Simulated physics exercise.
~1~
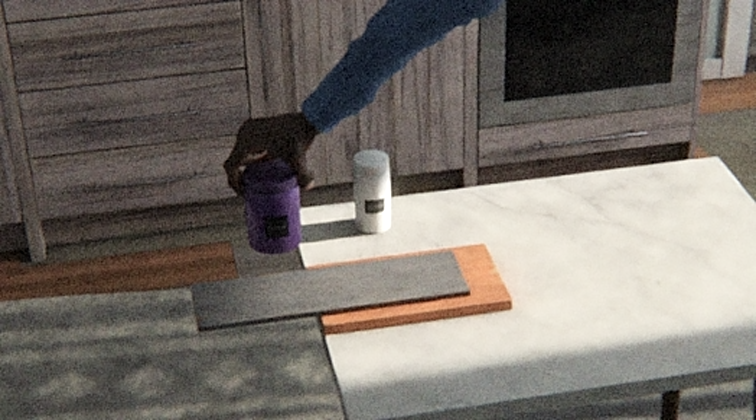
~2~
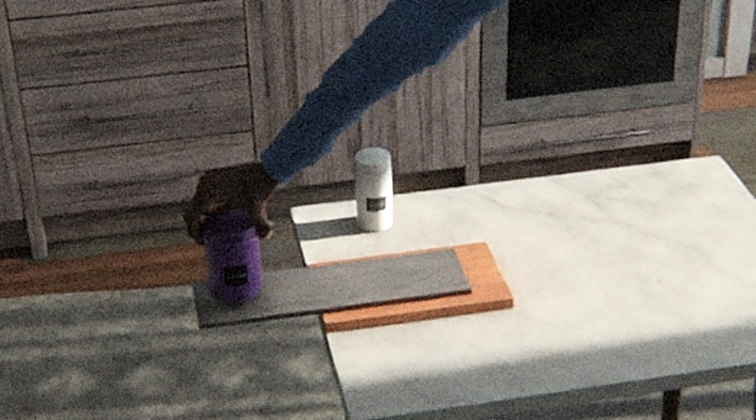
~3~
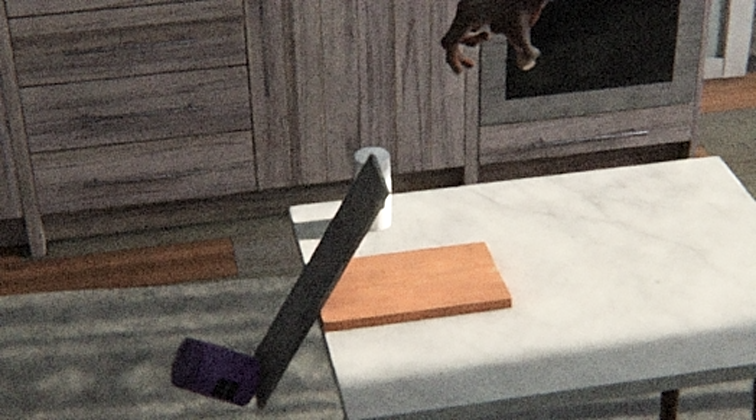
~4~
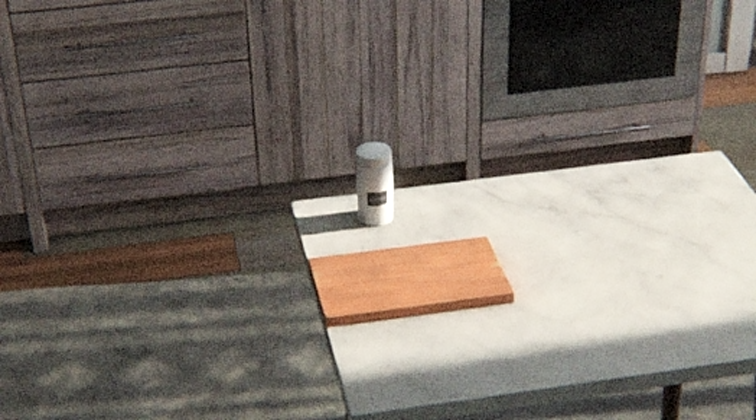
In a kitchen with grey wooden cabinets and an oven, a slightly swaying view looks down on a white marble-like tabletop. A grey board lies across an orange slab, sticking out past the table's left end, with a white jar standing behind. A hand in a blue sleeve lowers a purple jar onto the overhanging part of the board, then lets go and draws back. The board tips steeply off the edge, and the jar falls on its side with it. Finally both are out of sight, while the orange slab and white jar remain on the table.
